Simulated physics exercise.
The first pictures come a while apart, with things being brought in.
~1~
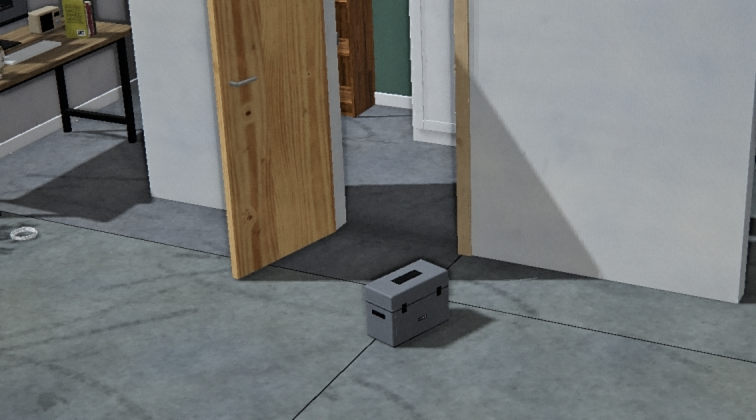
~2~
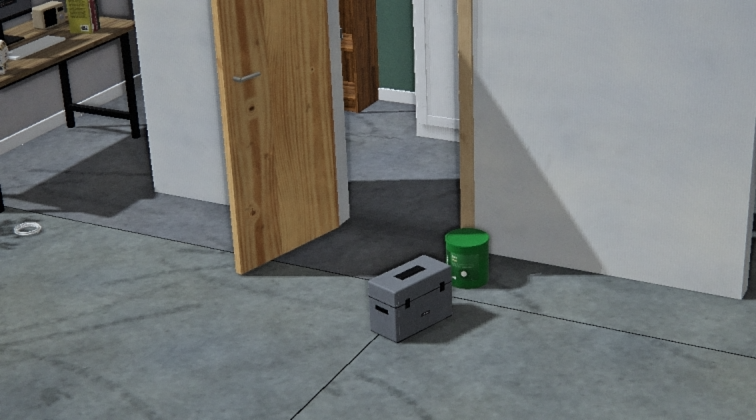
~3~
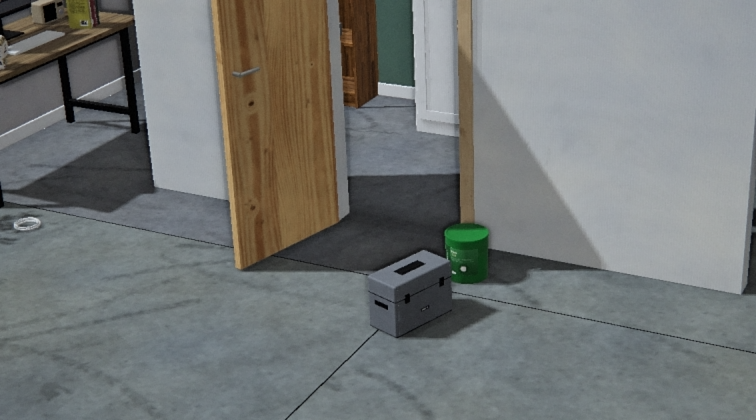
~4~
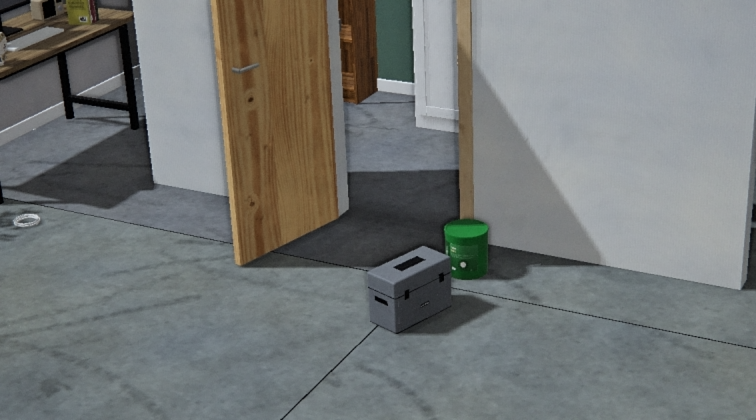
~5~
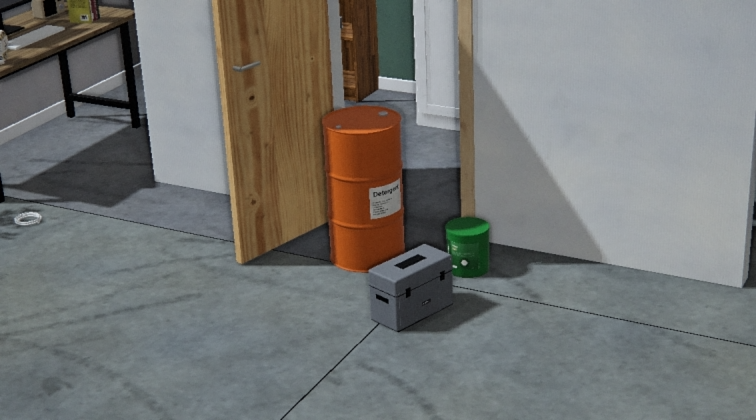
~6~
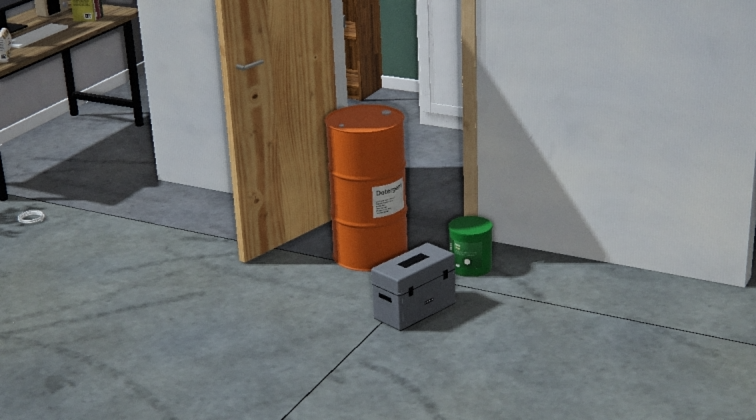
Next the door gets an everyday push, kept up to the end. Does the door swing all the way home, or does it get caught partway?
It gets caught partway.
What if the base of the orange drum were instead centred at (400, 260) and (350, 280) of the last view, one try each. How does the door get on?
It gets caught first and gets caught second.
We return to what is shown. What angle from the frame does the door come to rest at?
Roughly 70 degrees open.
Then, 0.60 s later than the last frame, door 94° open.
Then, 1.00 s later than the last frame, door 80° open.
When it is over, door 68° open; all 3 as before. End places, in pixels of the last picture, orange drum near (368, 188).
